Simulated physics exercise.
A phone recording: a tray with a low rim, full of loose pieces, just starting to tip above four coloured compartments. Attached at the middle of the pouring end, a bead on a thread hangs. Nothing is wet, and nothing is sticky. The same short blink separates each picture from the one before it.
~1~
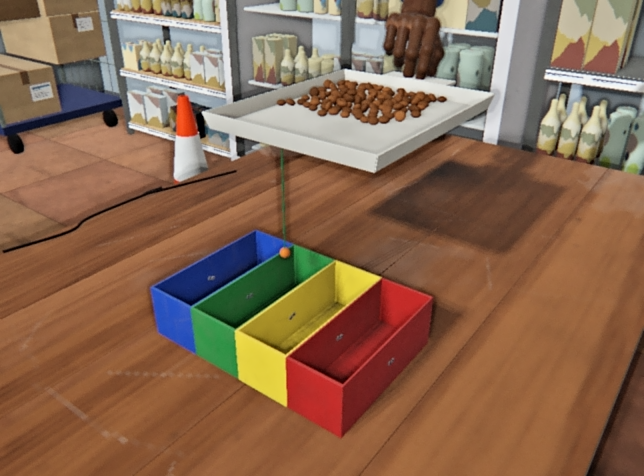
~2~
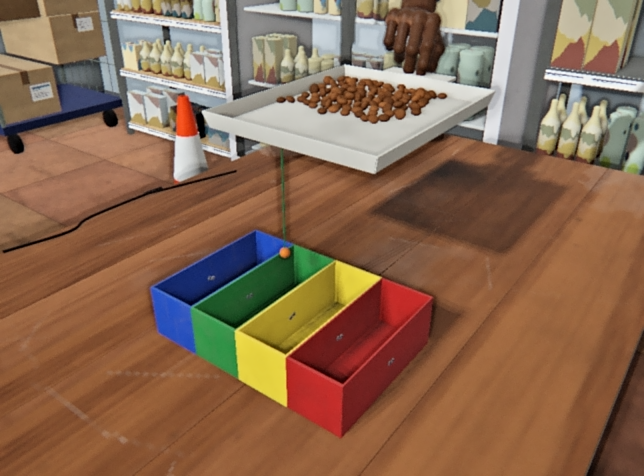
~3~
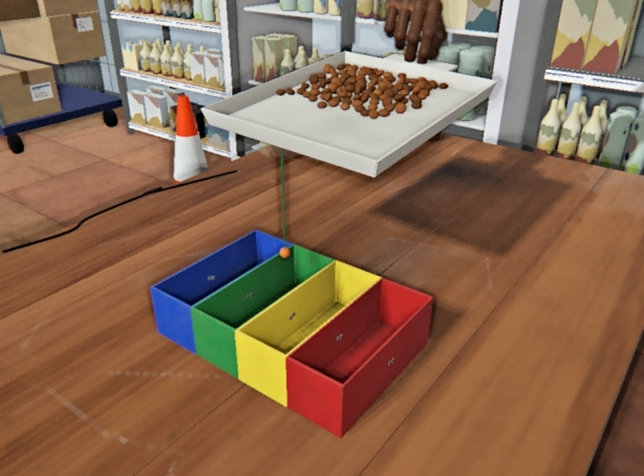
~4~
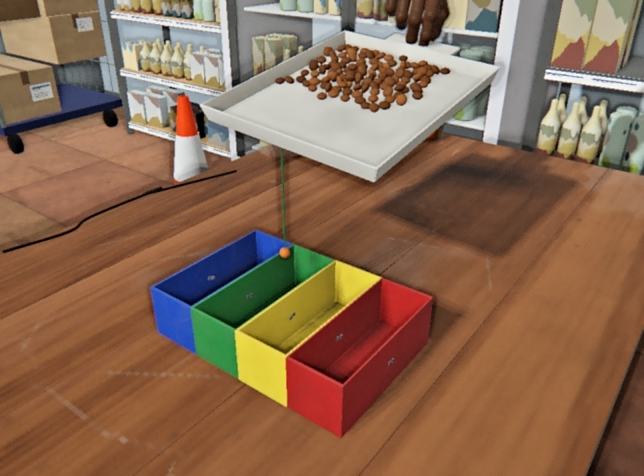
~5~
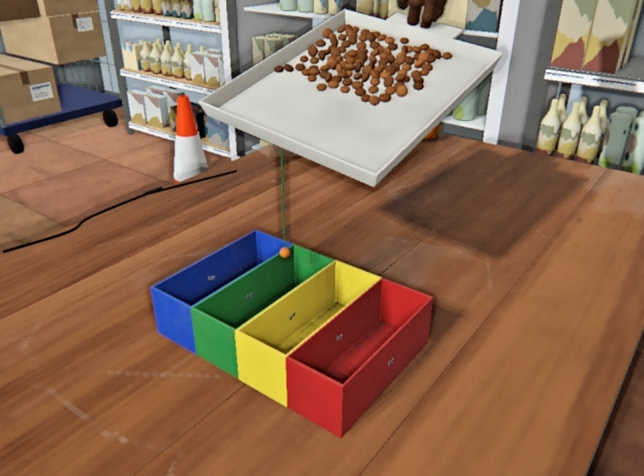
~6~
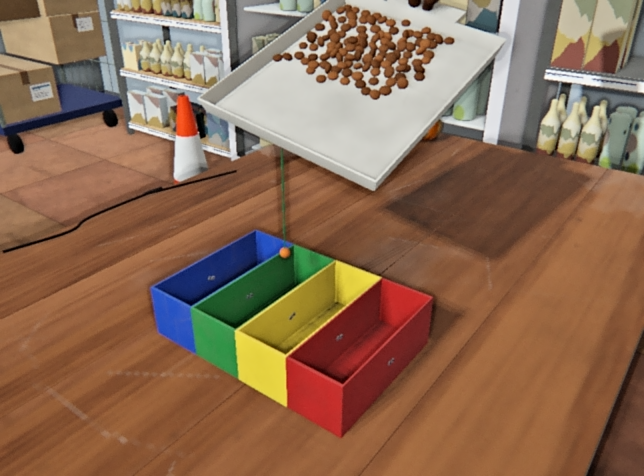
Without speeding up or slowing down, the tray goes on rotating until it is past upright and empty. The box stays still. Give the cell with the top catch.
Top catch: The red cell.
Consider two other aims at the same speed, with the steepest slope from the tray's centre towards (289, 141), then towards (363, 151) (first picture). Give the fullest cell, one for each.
One: The cell in blue. Two: Red.
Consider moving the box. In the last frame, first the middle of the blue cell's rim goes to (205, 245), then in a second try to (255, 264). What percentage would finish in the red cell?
The first try yields 50% and the second yields 20%.
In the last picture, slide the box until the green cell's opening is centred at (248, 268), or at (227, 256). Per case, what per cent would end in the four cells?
In order: 70 percent, then 20 percent.
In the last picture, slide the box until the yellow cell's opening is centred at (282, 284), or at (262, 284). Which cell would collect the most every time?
The red cell; the cell in red.
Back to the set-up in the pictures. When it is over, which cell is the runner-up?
Yellow.
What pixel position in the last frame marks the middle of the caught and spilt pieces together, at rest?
Once it all stops, the middle lies near (339, 364).
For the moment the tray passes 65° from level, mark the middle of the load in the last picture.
The load is centred about (352, 165).
Shortly afterwards, tray tipped steeply; the bulk on the tray; a little falling or outside the box.
Next, tray tipped past a quarter turn; a little on the tray; near half in the red cell; near a third in the yellow cell; only a few in the green cell; a little falling or outside the box.
Some moments later, tray tipped past a quarter turn; near half in the red cell; near a third in the yellow cell; only a few in the green cell; only a few falling or outside the box.
In the end, tray tipped past a quarter turn; near half in the red cell; near a third in the yellow cell; only a few in the green cell; none at all in the blue cell; only a few outside the box.
